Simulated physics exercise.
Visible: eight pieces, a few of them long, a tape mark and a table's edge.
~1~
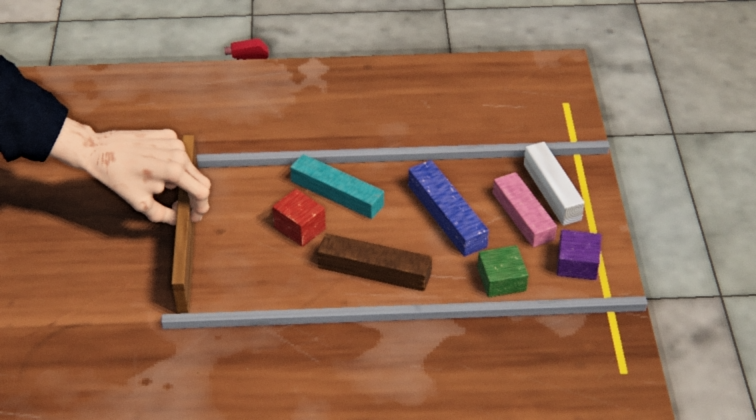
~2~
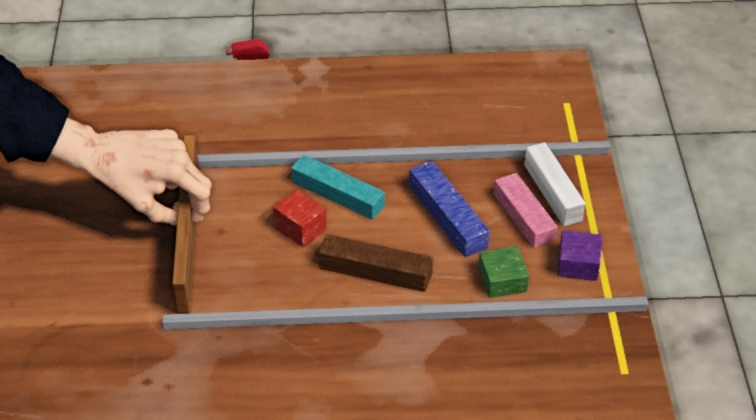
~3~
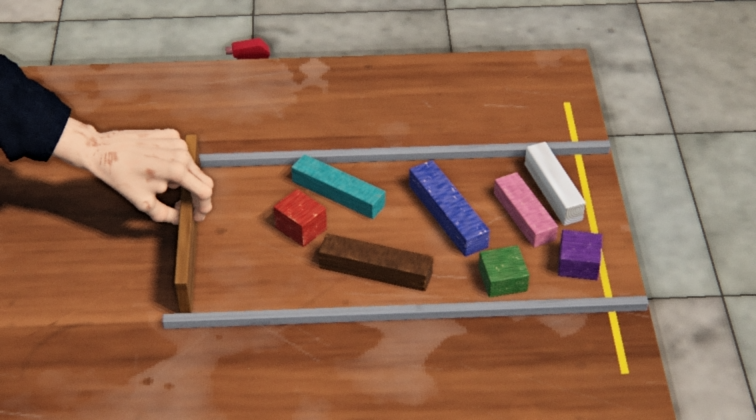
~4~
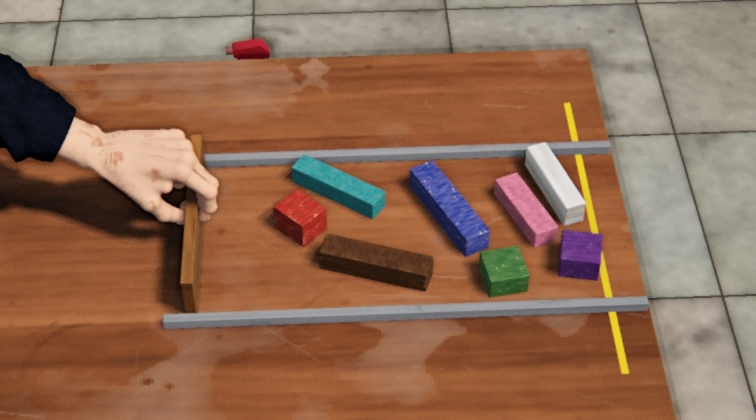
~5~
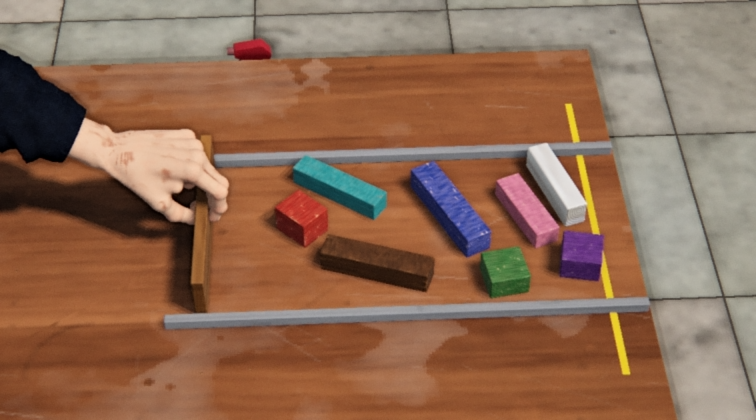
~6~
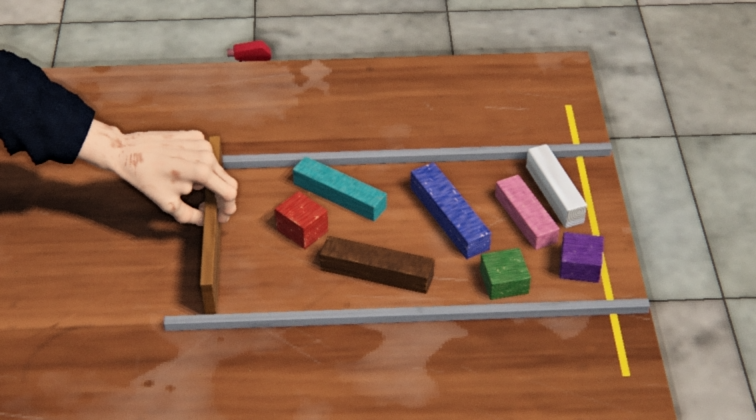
On a wooden table, a hand held a small upright board between two gray rails and slid it slightly to the right, while the eight colored blocks in front of it stayed where they were.
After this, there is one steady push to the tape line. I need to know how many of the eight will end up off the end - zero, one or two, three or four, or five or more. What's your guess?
Over four drop.
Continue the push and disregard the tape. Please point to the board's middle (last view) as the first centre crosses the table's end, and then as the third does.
Near (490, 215) and (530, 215).
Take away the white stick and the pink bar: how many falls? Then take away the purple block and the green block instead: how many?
You'd see 4 fallen, and 4 in the other try.
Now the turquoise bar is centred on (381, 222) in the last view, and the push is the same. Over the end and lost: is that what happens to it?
Result: The turquoise bar ends down.
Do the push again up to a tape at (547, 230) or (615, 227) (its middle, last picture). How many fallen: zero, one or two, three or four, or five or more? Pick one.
3 or 4; more than four.
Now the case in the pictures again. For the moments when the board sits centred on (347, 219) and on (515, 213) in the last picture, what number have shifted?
First 3, then 8.
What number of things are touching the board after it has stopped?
Counting them up gives 2.
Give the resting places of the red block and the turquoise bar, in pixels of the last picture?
Result: One about (619, 215), other about (619, 183).
Soon after, none off yet; purple block at rest near (581, 257); white stick at rest near (556, 186); pink bar at rest near (527, 212).
Then, none off yet; purple block moved about its own width near (620, 240); white stick moved a little near (584, 181); pink bar moved about its own width near (576, 203).
At rest, the number that fall off is five or more; fallen, brown bar, blue bar, green block, pink bar, white stick and purple block.
